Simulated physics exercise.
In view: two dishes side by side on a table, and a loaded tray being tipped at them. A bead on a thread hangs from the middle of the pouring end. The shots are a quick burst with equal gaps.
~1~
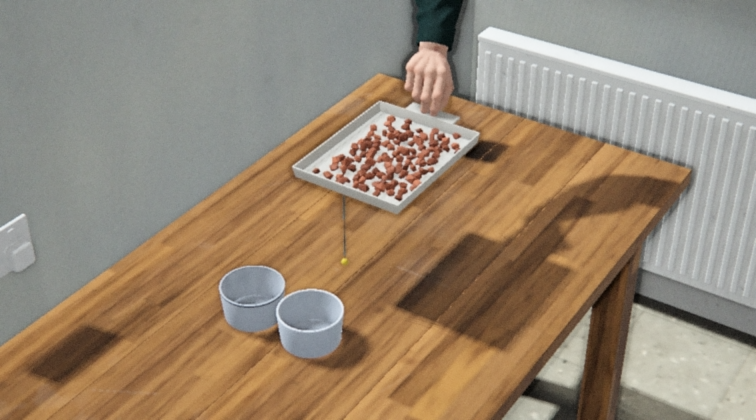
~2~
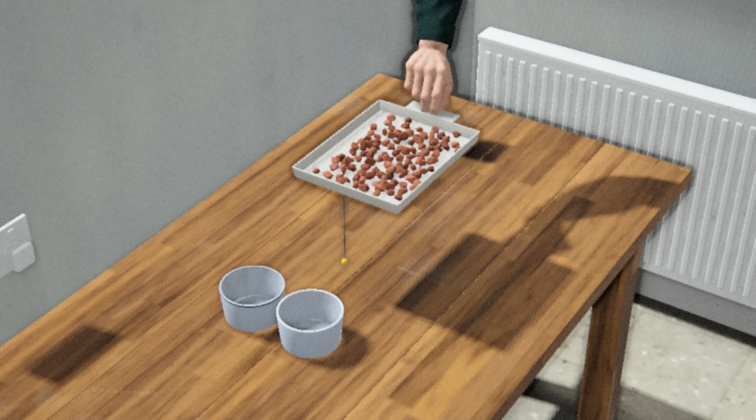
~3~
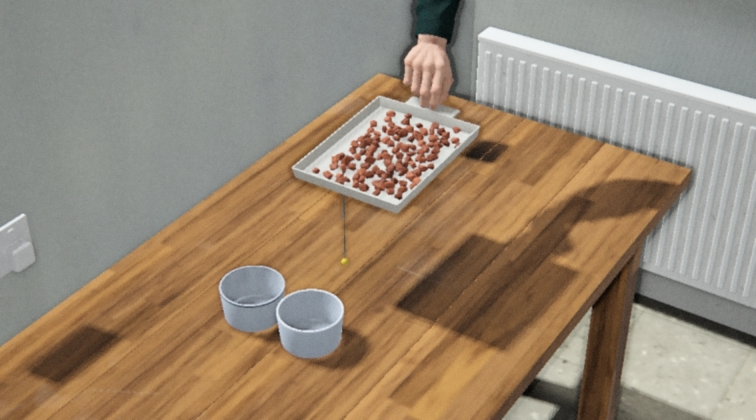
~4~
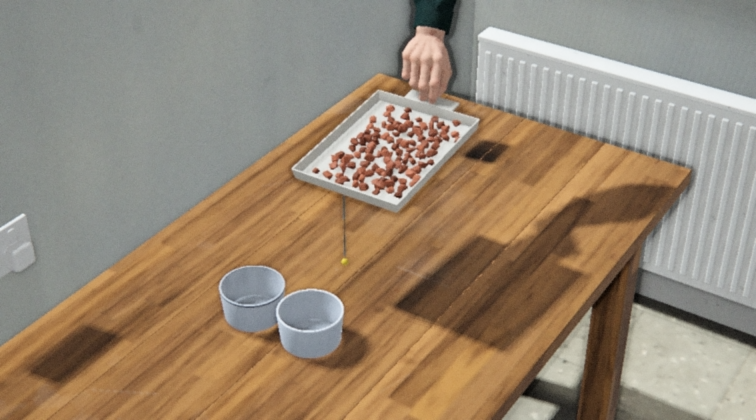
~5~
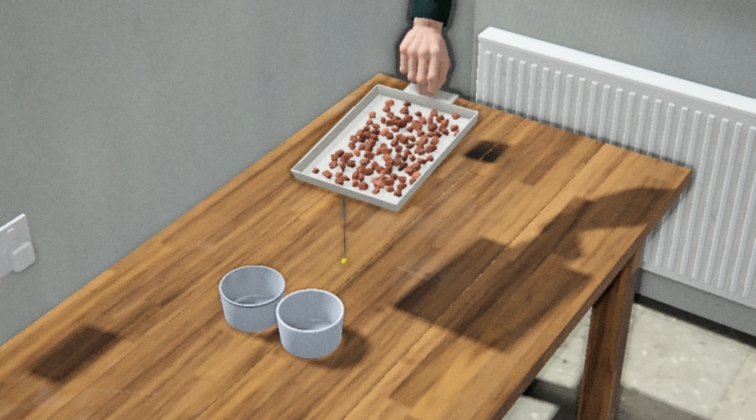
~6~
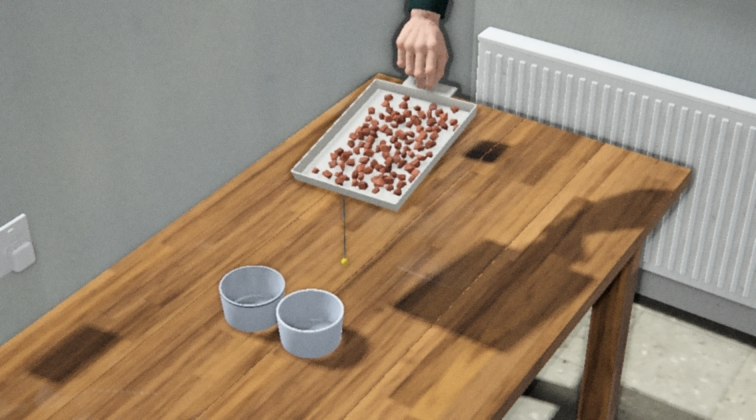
In the video, a hand holds a tray of small reddish-brown pieces above a wooden table with two round dishes and slowly raises its handle end, tilting the tray slightly toward its left front corner while the pieces barely shift.
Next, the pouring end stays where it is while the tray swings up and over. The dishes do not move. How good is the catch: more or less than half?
Caught overall: Less than half.
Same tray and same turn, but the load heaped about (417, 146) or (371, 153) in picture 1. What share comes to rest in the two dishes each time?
In turn 10 and 10 in a hundred.
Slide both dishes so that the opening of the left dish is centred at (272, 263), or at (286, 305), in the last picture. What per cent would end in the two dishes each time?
In turn 80 and 20 in a hundred.
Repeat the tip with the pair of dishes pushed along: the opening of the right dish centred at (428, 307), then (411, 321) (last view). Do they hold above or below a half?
One: The smaller part. Two: Less than half.
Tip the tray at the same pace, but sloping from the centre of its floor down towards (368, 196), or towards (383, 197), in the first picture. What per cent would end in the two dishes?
First some 10, then 0 per cent.
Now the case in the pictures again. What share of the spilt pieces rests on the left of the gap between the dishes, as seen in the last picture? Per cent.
Close to 20 per cent.
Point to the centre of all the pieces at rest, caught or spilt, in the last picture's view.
Near (303, 303).
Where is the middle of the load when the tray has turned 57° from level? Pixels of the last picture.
Roughly at (343, 160).
Soon after the last picture, tray tipped steeply; all on the tray.
A little later, tray tipped right over; about a third on the tray; a small part in the right dish; a stray few in the left dish; about a quarter outside both; about a third in the air.
Later still, tray tipped past a quarter turn; a small part in the right dish; a stray few in the left dish; most outside both.
At rest, tray tipped past a quarter turn; a small part in the right dish; a stray few in the left dish; most outside both.
